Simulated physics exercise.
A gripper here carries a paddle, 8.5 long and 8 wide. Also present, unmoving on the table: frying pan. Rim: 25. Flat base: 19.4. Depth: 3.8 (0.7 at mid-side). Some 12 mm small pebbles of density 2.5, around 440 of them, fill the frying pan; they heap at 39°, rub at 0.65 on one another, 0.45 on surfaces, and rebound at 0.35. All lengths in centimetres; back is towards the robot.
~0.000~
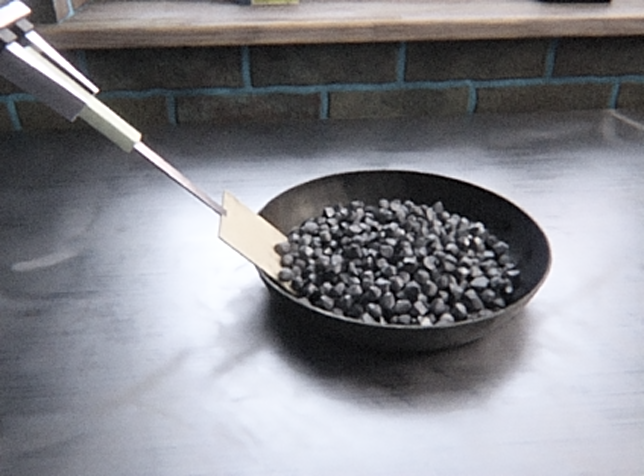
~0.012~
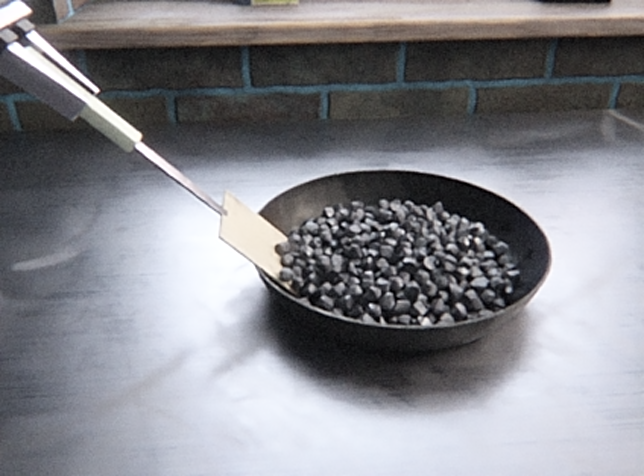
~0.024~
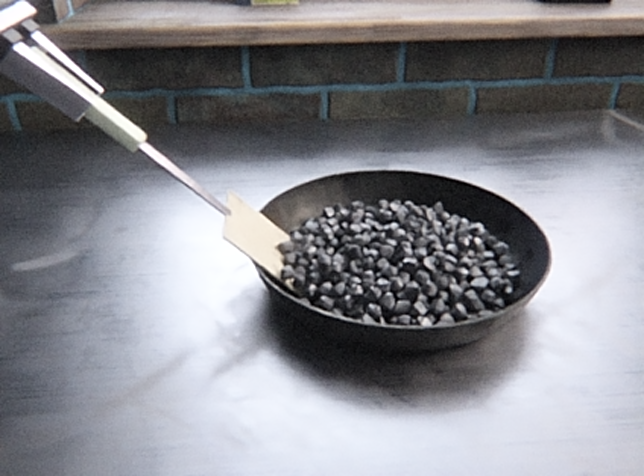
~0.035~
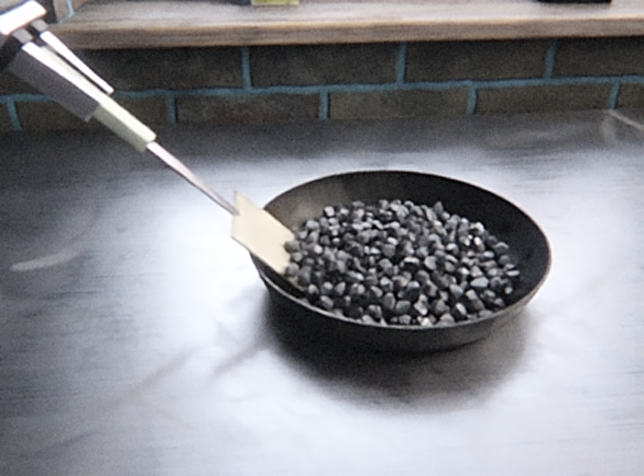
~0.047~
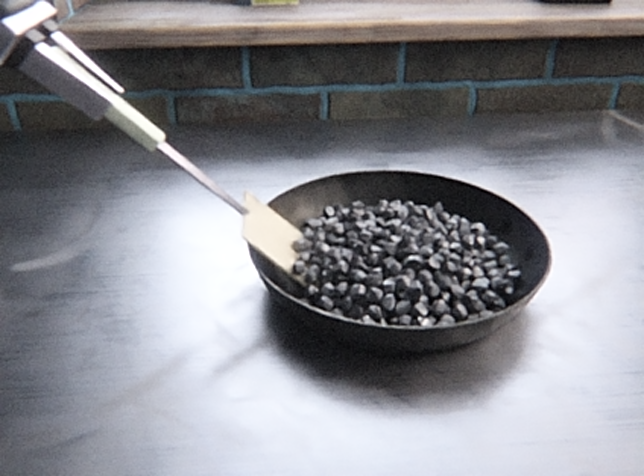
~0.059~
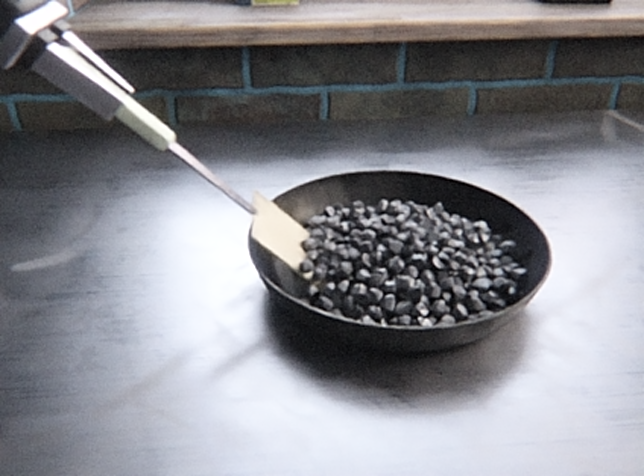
A gripper reaching in from the upper left holds a pale cream paddle against the left side of a dark frying pan, seen from slightly above on a dark, glossy table. The pan holds a heap of small grey-black pieces, with a brick wall and wooden ledge behind. The paddle slides slightly rightward, nudging the nearest pieces, while the pan and camera stay still.
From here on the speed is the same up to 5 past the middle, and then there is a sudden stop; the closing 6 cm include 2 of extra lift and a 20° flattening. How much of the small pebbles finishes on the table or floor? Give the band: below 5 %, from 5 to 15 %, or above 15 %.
Band: Below 5 %.
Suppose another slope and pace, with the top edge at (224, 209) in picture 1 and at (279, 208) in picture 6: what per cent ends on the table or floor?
Around 10 per cent finishes there.
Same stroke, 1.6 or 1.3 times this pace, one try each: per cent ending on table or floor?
Around 5 per cent and around 0 per cent.
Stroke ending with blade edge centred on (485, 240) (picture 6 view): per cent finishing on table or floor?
Something close to 10 in a hundred.
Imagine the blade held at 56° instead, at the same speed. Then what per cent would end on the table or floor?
5 %.
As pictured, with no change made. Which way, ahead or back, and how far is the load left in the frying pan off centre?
It sits some 4.5 centimetres ahead of centre.
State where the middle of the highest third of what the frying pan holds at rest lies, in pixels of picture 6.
The centre sits at about (480, 229).
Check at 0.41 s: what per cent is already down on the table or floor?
2 %.
After 0.12 s, sloping 46°, highest piece 4 above the table; 436 in the frying pan.
After 0.18 s, sloping 37°, highest piece 6 above the table; 436 in the frying pan.
After 0.41 s, sloping 26°, highest piece 6 above the table; 427 in the frying pan, 8 on the table or floor, 1 on the blade or in flight.
After 1.46 s, sloping 26°, highest piece 5 above the table; 426 in the frying pan, 10 on the table or floor.
At rest, 426 in the frying pan, 10 on the table or floor. That is 2 % on the table or floor.
